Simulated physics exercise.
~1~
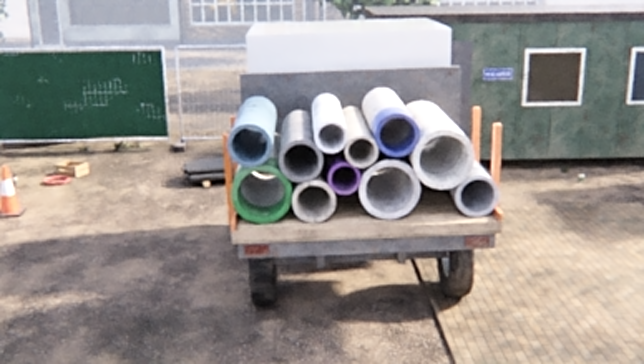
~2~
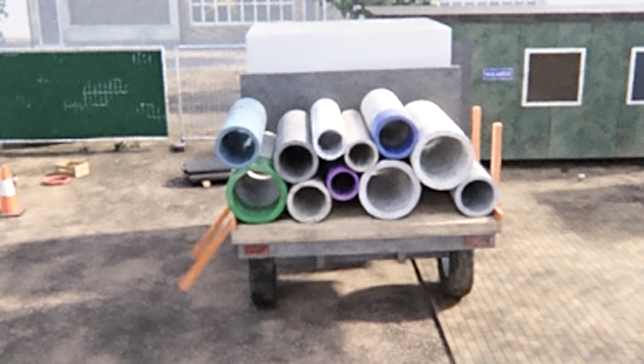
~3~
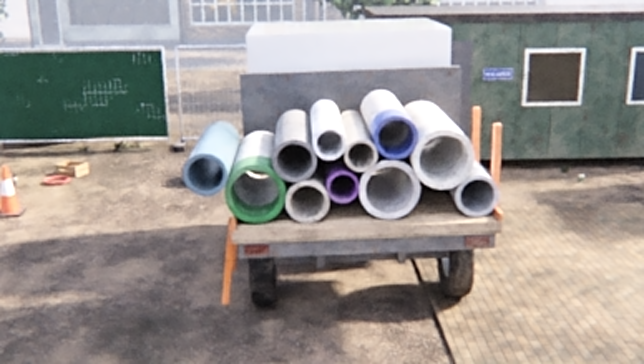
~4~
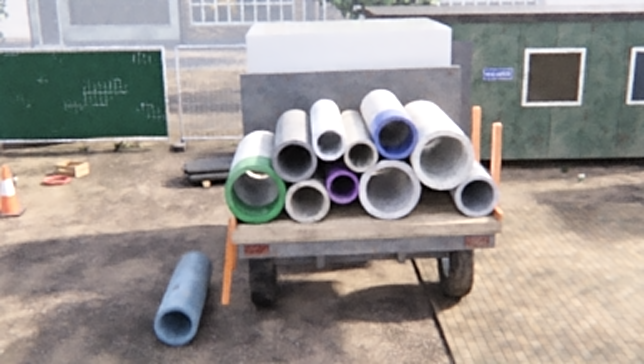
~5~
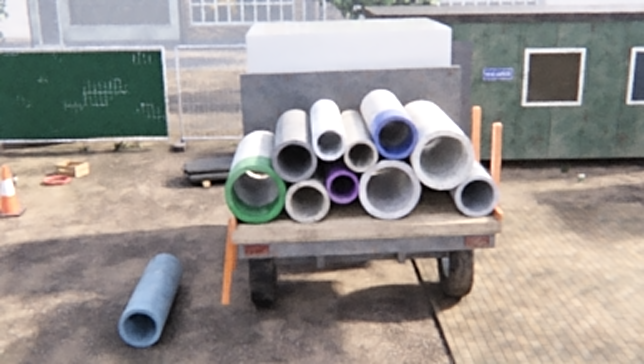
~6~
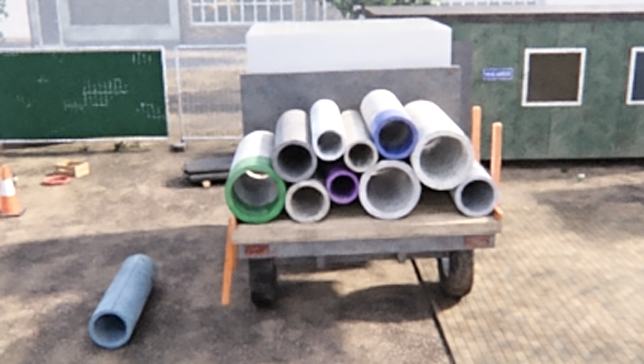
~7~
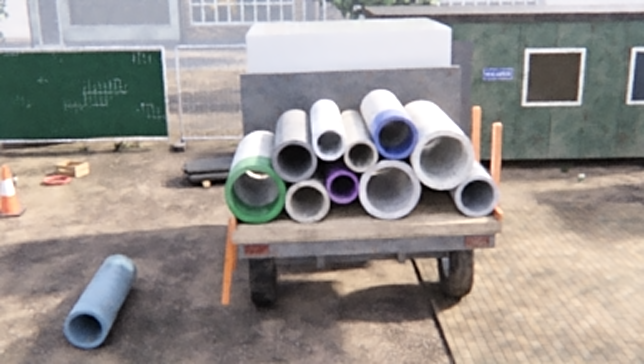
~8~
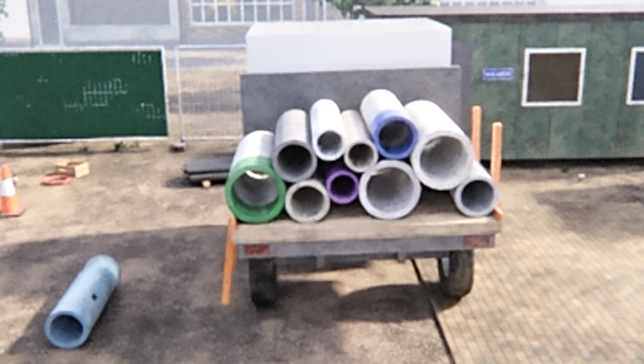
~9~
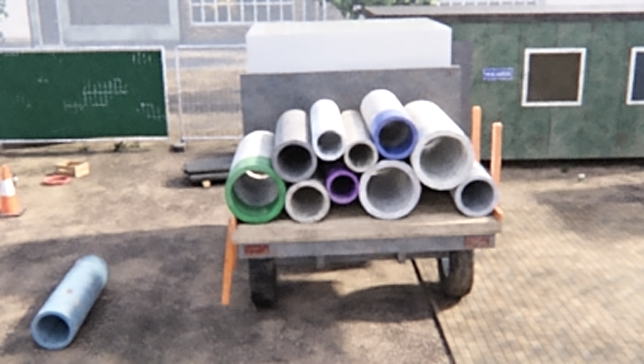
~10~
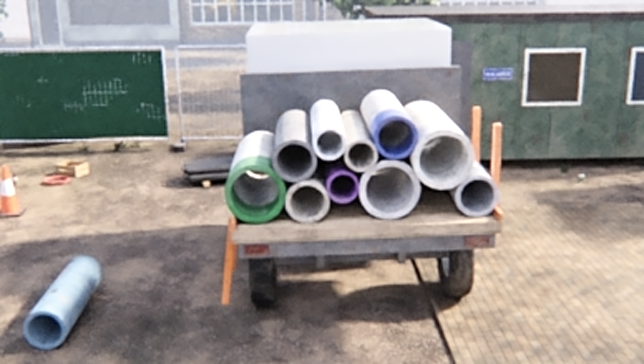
At the start, concrete pipes lie stacked with their ends facing us on the back of a parked flatbed, held by orange posts at both sides, with a few pipes coloured green, blue and purple. The left posts swing out and down while the right ones stay upright. The green pipe shifts slightly left, and the light blue pipe above it rolls over the left edge. It drops to the ground beside the flatbed and rolls away to the left, slowing as it goes. Finally, it lies at the lower left, while the other pipes remain piled on the deck.
